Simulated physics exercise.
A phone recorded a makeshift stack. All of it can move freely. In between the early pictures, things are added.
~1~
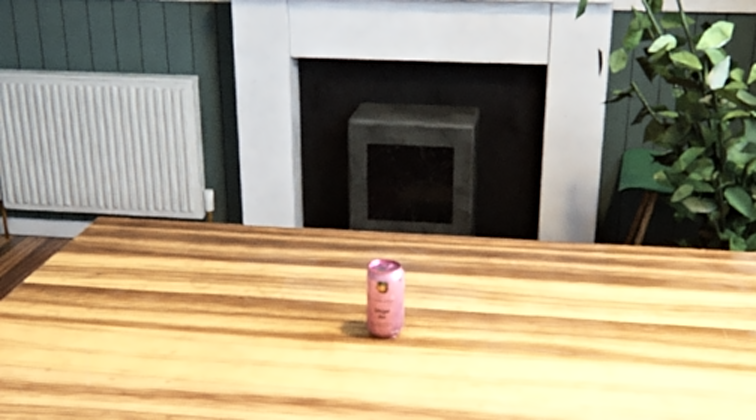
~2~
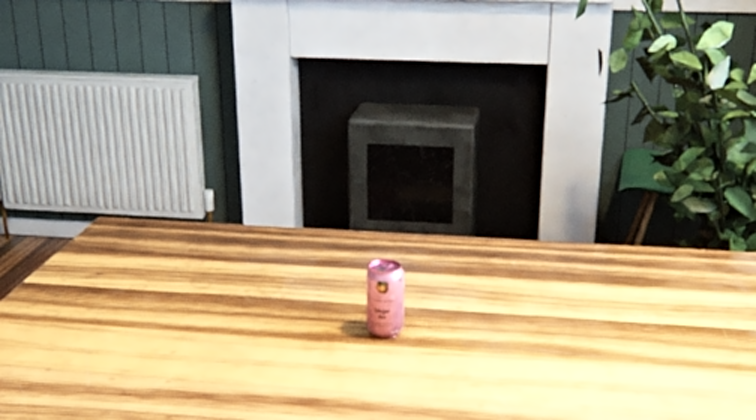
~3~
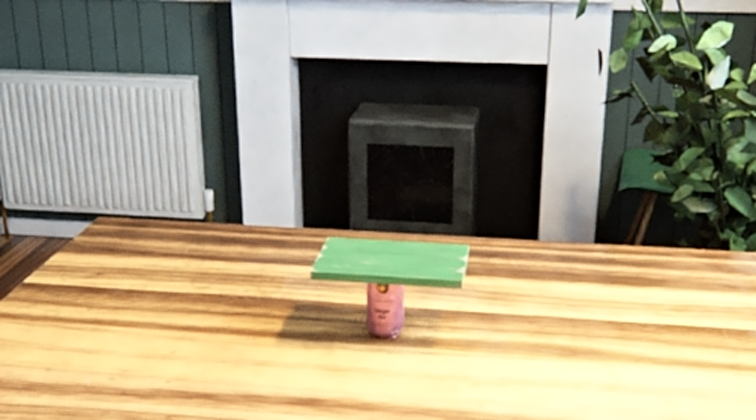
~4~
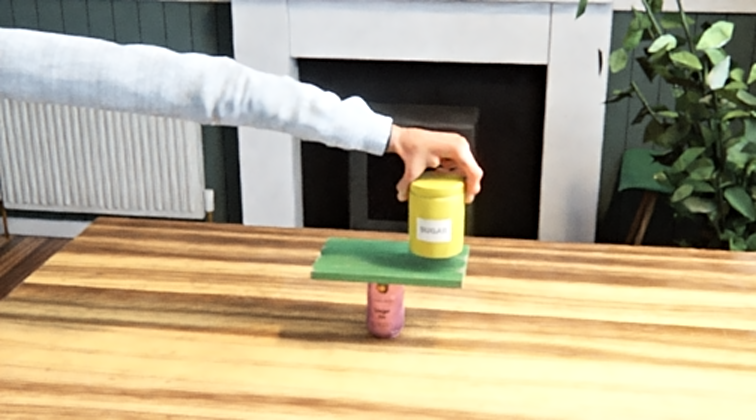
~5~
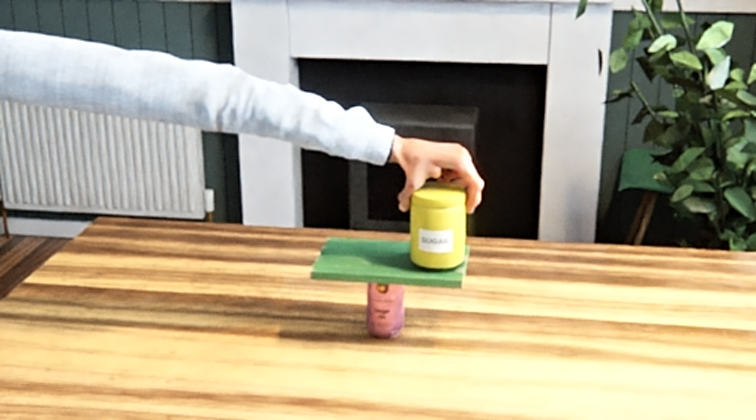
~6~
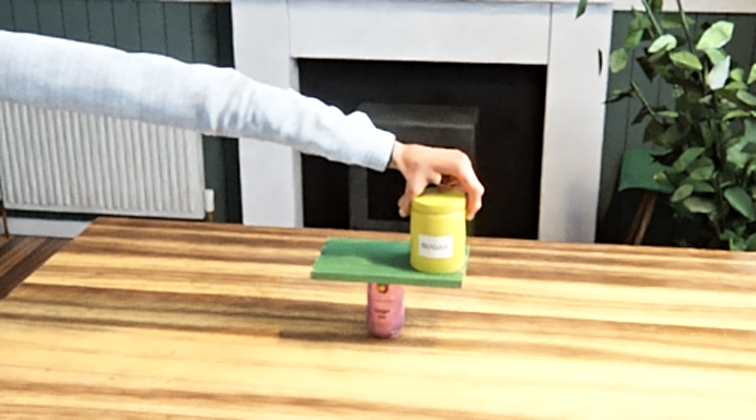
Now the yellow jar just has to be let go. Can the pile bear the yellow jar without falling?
No, it falls.
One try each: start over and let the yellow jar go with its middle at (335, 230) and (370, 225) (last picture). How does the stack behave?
The first time it tumbles down, but the second time it stays in place.
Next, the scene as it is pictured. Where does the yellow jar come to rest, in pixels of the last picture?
Near (518, 327).
Then, 0.40 s on from there, yellow jar now fallen; green board on its side.
Then, 0.60 s on from there, green board on its side.
Then, 0.90 s on from there, green board now fallen.
In the end, fallen, green board and yellow jar; pink can unmoved. At the end, from the last picture's camera, yellow jar near (518, 327). The stack gives way.
